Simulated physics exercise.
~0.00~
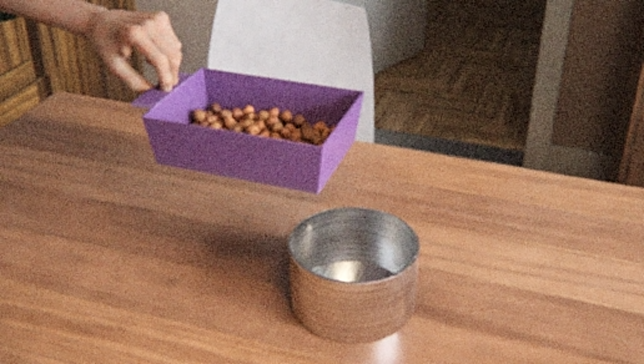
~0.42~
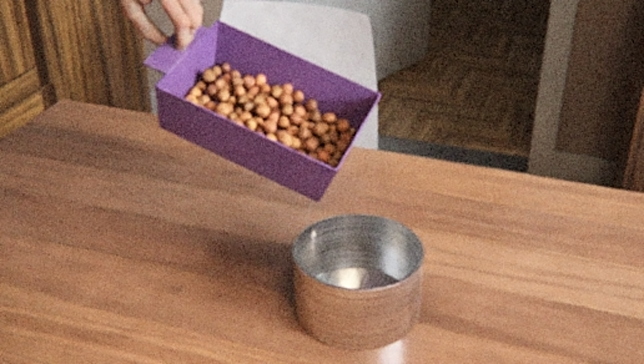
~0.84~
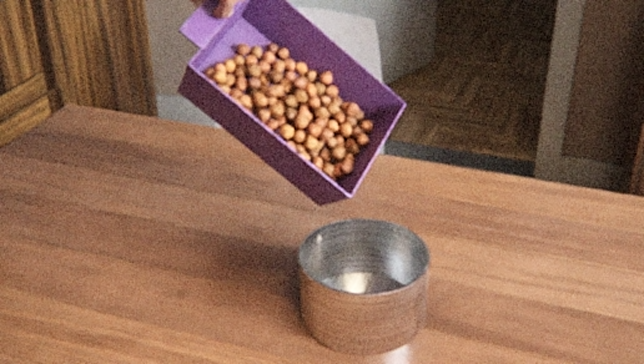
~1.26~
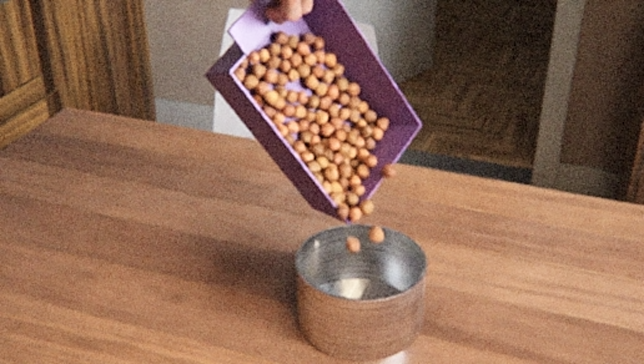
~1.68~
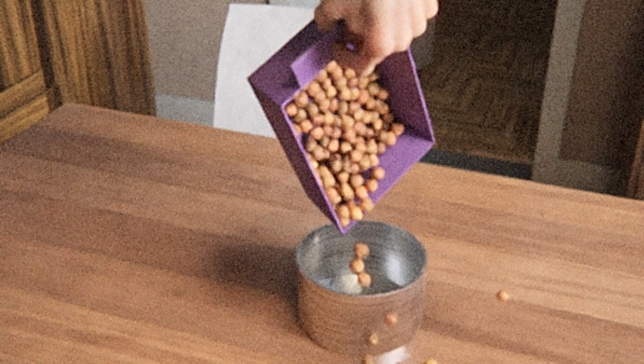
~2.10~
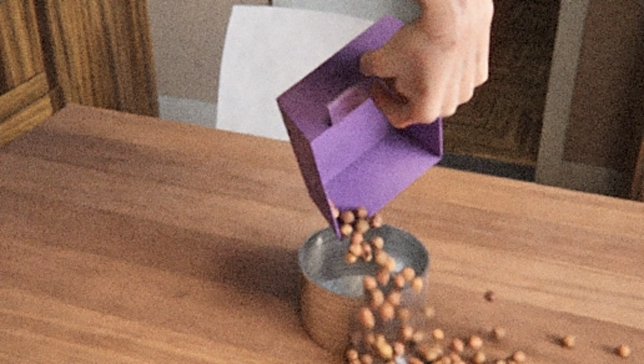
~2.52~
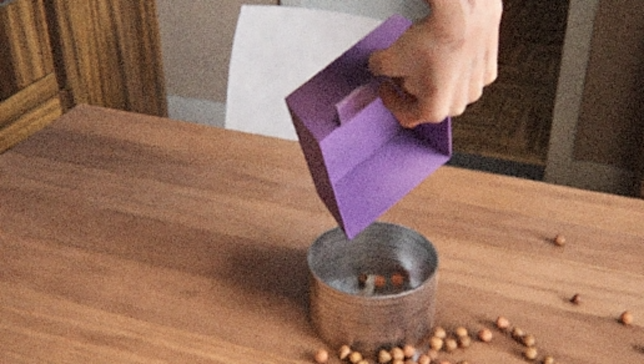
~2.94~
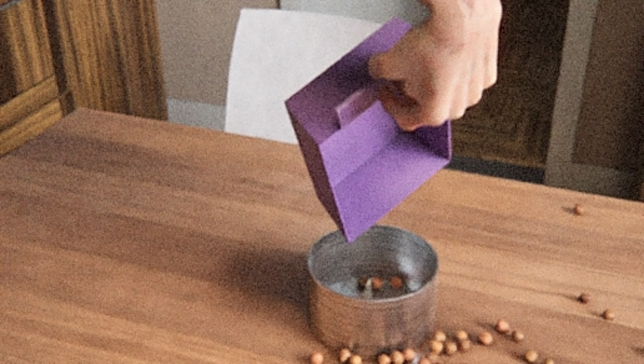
A purple box full of hazelnuts was tipped steadily to the right by a hand above a metal pot on a wooden table, until they poured out, a few landing inside but most scattering across the table as the emptied box stayed tilted.
